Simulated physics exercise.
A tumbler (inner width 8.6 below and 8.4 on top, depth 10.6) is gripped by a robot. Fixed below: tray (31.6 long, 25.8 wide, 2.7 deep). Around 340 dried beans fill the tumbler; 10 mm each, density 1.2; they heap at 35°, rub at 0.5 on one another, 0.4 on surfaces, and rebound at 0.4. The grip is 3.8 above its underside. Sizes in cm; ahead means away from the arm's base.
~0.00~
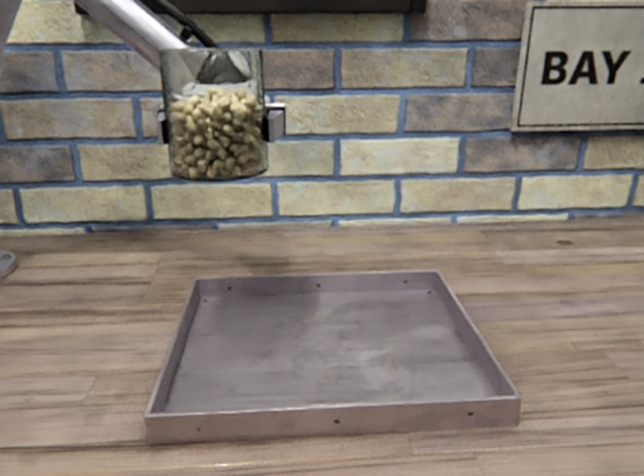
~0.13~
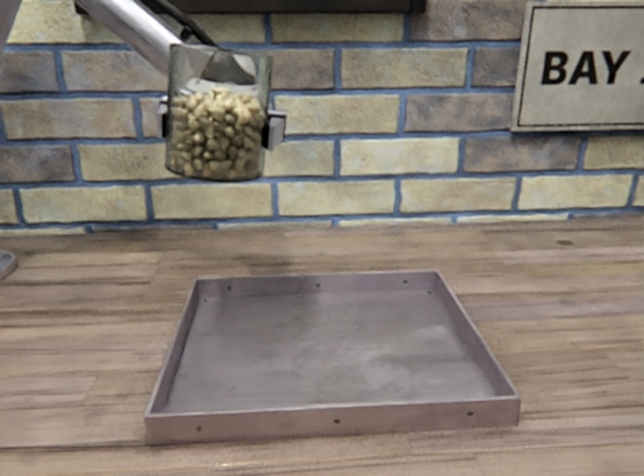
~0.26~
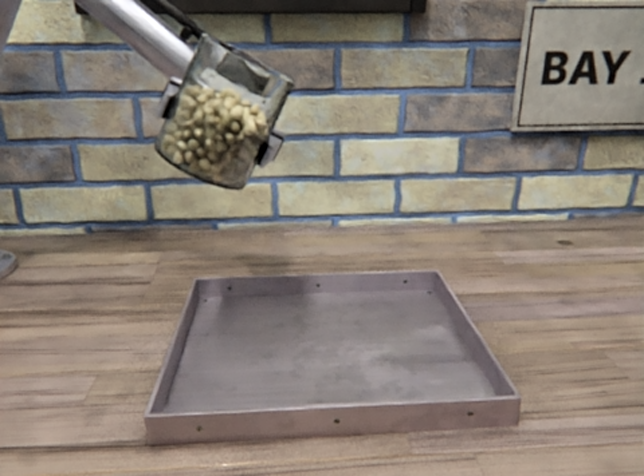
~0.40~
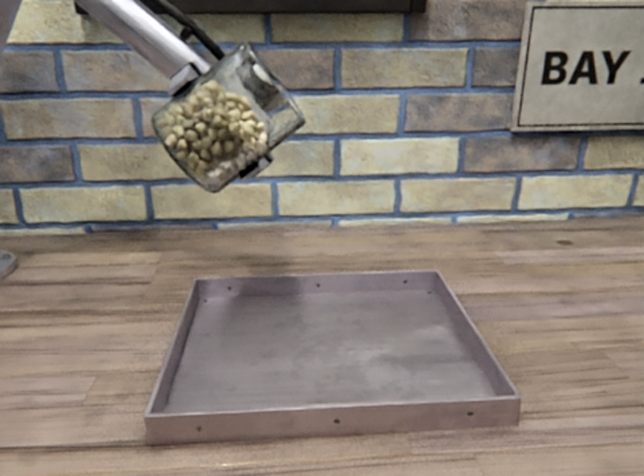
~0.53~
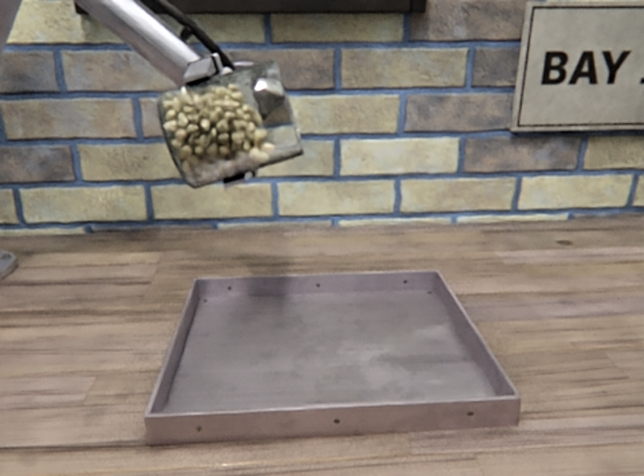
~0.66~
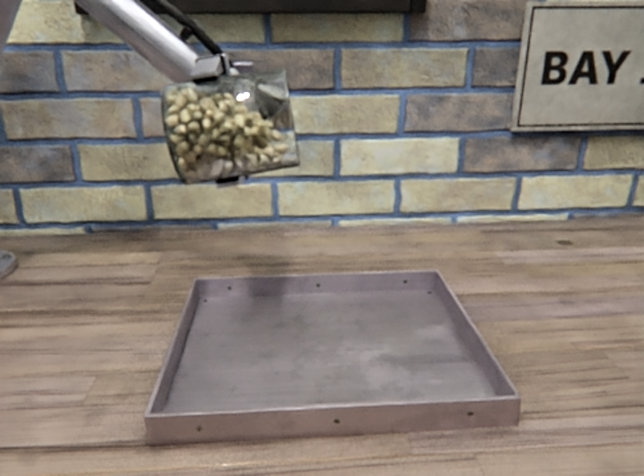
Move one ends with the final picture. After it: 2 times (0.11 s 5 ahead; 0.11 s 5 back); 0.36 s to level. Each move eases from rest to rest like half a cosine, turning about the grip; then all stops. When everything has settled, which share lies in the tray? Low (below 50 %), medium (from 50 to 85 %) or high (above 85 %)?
A medium share, from 50 to 85 %, ends in the tray.
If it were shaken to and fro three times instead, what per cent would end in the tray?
Then about 70 per cent.
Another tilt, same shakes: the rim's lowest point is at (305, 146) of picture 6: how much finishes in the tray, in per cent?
About 35 per cent.
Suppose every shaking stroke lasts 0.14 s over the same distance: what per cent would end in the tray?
Then about 50 per cent.
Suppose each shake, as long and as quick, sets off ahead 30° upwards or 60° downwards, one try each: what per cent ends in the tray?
Some 80 and 10 per cent.
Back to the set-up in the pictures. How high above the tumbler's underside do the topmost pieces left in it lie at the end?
About 5.0 cm.
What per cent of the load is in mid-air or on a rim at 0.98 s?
Roughly 31 per cent.
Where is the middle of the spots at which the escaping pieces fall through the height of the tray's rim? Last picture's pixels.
Around (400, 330).
After 0.98 s, tilted 82° forward, highest piece 25 above the table; 200 in the tumbler, 35 in the tray, 106 in flight or on a rim.
After 1.30 s, tilted 34° forward, highest piece 28 above the table; 220 in the tray, 111 in the tumbler, 8 on the table or floor, 2 in flight or on a rim.
After 1.66 s, level, highest piece 26 above the table; 222 in the tray, 111 in the tumbler, 8 on the table or floor.
After 2.71 s, level, highest piece 26 above the table; 222 in the tray, 111 in the tumbler, 8 on the table or floor.
At rest, 222 in the tray, 111 in the tumbler, 8 on the table or floor. That is 65 % in the tray.
